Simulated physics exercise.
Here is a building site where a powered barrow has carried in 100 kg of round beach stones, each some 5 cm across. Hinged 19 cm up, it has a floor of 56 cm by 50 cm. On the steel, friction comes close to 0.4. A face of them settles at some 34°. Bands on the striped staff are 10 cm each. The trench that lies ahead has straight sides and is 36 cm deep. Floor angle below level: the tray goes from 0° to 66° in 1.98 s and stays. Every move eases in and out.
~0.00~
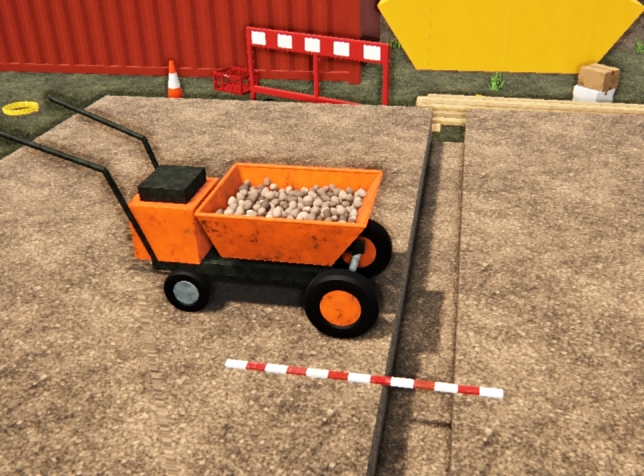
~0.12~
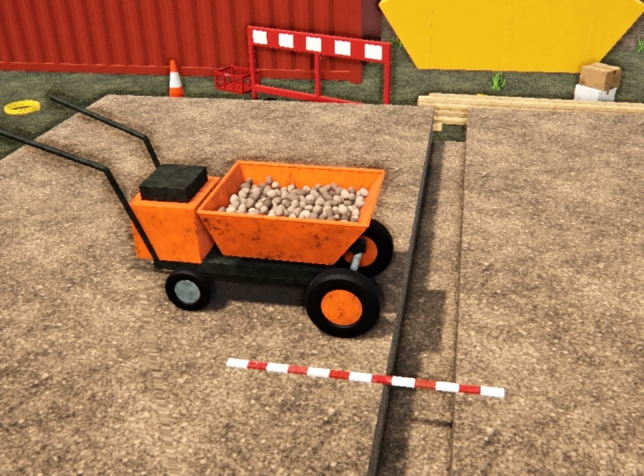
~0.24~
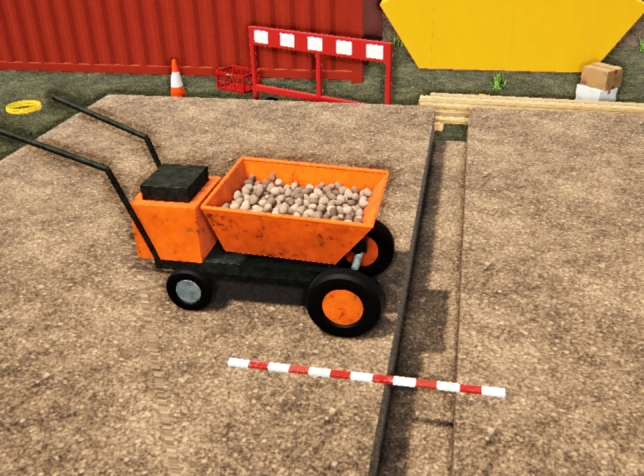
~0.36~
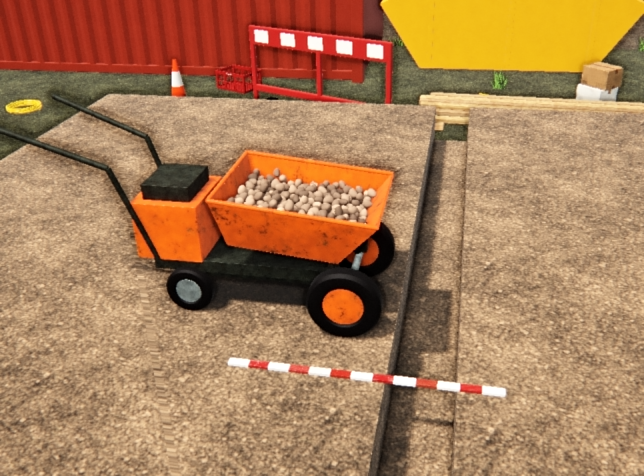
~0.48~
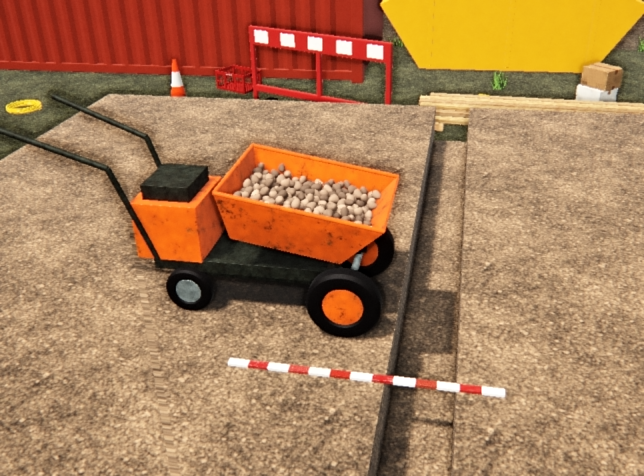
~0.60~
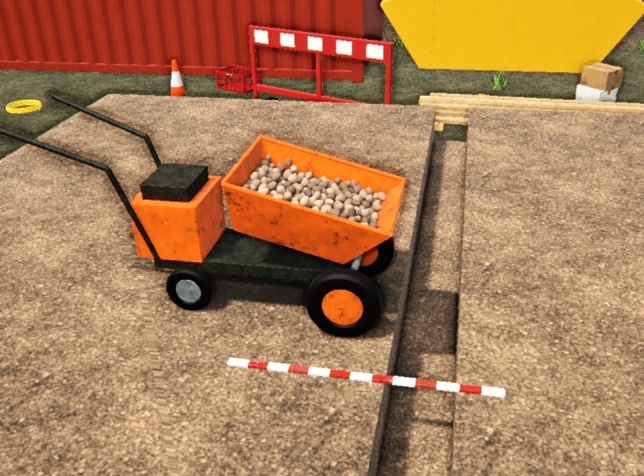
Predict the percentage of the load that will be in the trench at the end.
Predicted: Roughly 43 %.
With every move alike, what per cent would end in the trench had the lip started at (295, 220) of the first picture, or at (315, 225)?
Roughly 100 percent for the first, and 100 percent for the second.
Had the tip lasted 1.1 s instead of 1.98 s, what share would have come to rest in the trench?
It would come to roughly 35 per cent.
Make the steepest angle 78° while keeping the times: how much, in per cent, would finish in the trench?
I'd expect around 35 in a hundred.
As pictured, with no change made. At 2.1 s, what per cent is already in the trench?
About 10%.
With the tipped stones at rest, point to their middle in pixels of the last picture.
Look at roughly (476, 312).
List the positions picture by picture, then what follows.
Lip at (365, 226), floor tilted 0°, highest stones at (298, 197), in the first frame.
The tray is at 1°, its lip at (367, 226); the top of the load is at (297, 196); the stones move at 0.1 m/s on average, in the second frame.
The tray is at 3°, its lip at (372, 227); the top of the load is at (288, 191); the stones move at 0.2 m/s on average, in the third frame.
Lip at (377, 228), floor tilted 6°, highest stones at (270, 183); the stones move at 0.2 m/s on average, in the fourth frame.
The tray is at 10°, its lip at (384, 232); the top of the load is at (265, 176); the stones move at 0.3 m/s on average, in the fifth frame.
The tray is at 15°, its lip at (391, 236); the top of the load is at (270, 170); the stones move at 0.3 m/s on average, in the sixth frame.
After 1.5 s the floor is at 56°; 99 % in the tray, 1 % in the trench; the foremost stones are at (447, 267).
After 2.1 s the floor is at 66°; 50 % in the tray, 8 % in the trench, 42 % past the trench; the foremost stones are at (566, 327).
After 2.4 s the floor is at 66°; 28 % in the tray, 15 % in the trench, 57 % past the trench; the foremost stones are at (624, 322).
After 4.4 s the floor is at 66°; 0 % in the tray, 43 % in the trench, 57 % past the trench; the foremost stones are past the picture's edge.
